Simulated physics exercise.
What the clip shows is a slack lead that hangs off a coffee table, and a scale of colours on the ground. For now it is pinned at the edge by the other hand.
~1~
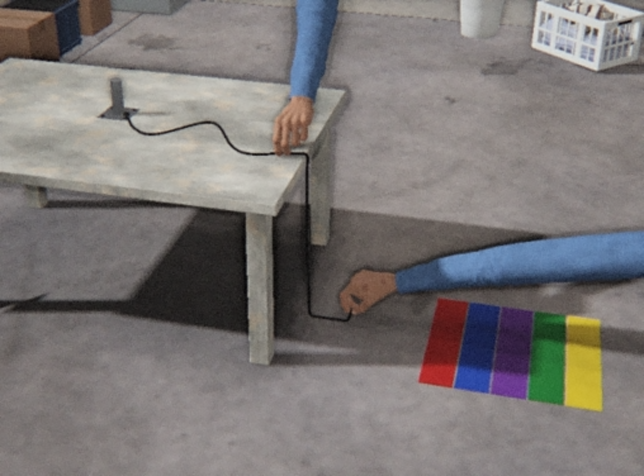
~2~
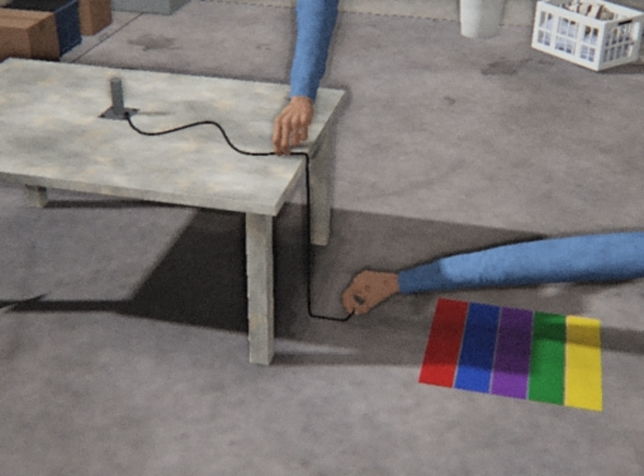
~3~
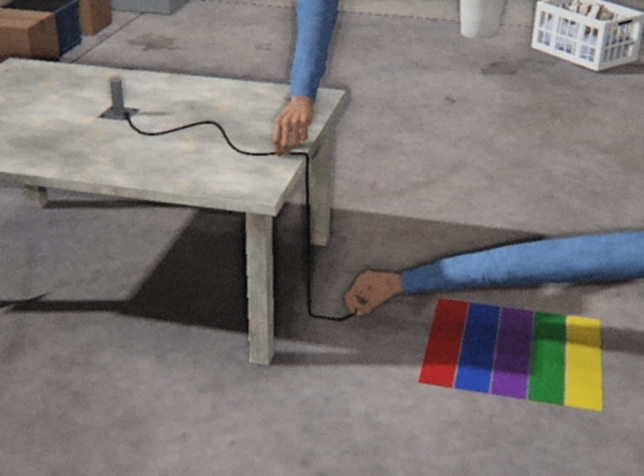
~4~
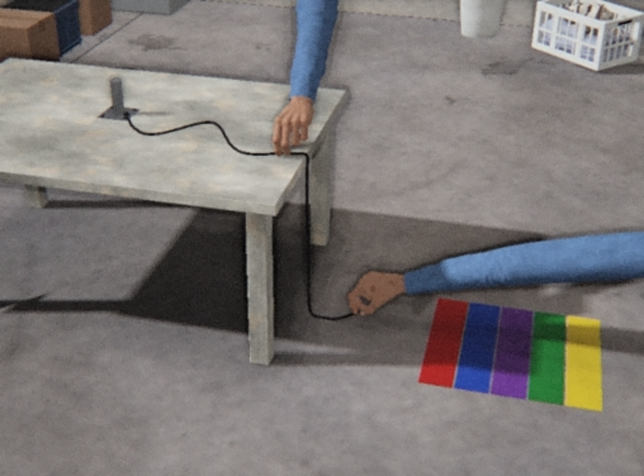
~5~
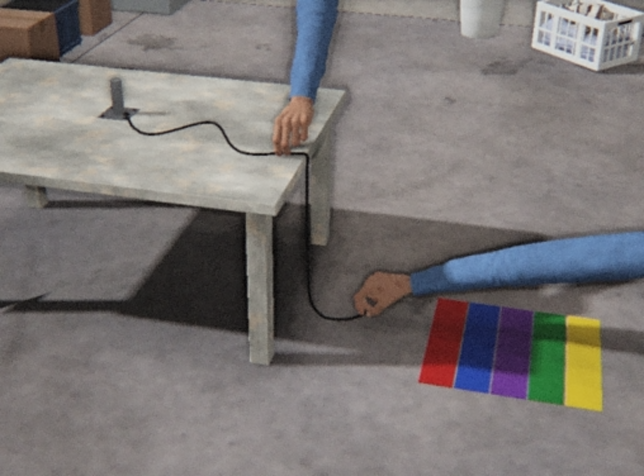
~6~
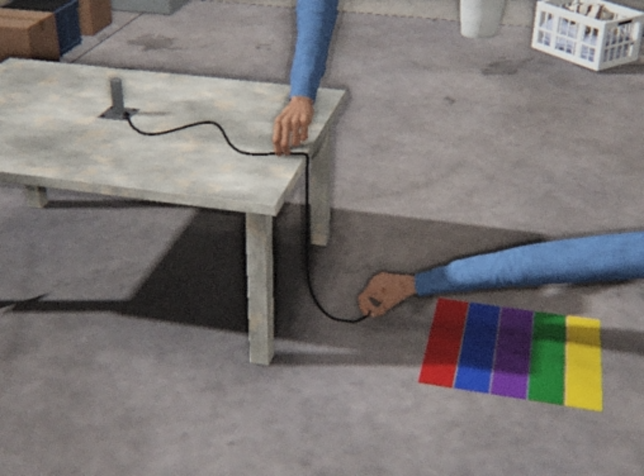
On a concrete floor, a low hand drawing a dark cord's end slightly right while another hand pins it at a table edge.
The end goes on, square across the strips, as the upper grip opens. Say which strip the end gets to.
It gets to the green strip.
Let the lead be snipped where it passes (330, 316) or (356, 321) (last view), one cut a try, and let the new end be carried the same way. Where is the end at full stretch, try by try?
The first cut gives (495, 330) and the second gives (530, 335).
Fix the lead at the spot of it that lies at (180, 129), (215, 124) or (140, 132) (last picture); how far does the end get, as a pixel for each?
First try near (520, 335), second near (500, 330), third near (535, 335).
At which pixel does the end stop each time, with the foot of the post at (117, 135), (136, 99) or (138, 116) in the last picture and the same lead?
In order, near (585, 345), (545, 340) and (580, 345).
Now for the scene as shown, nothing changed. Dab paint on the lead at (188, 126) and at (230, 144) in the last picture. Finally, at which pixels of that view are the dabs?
(217, 132) and (293, 147).
Soon after, end near (492, 330); over blue.
After that, end near (531, 336); over purple.
At the stop, end near (554, 339); over green. It halts on the green strip.
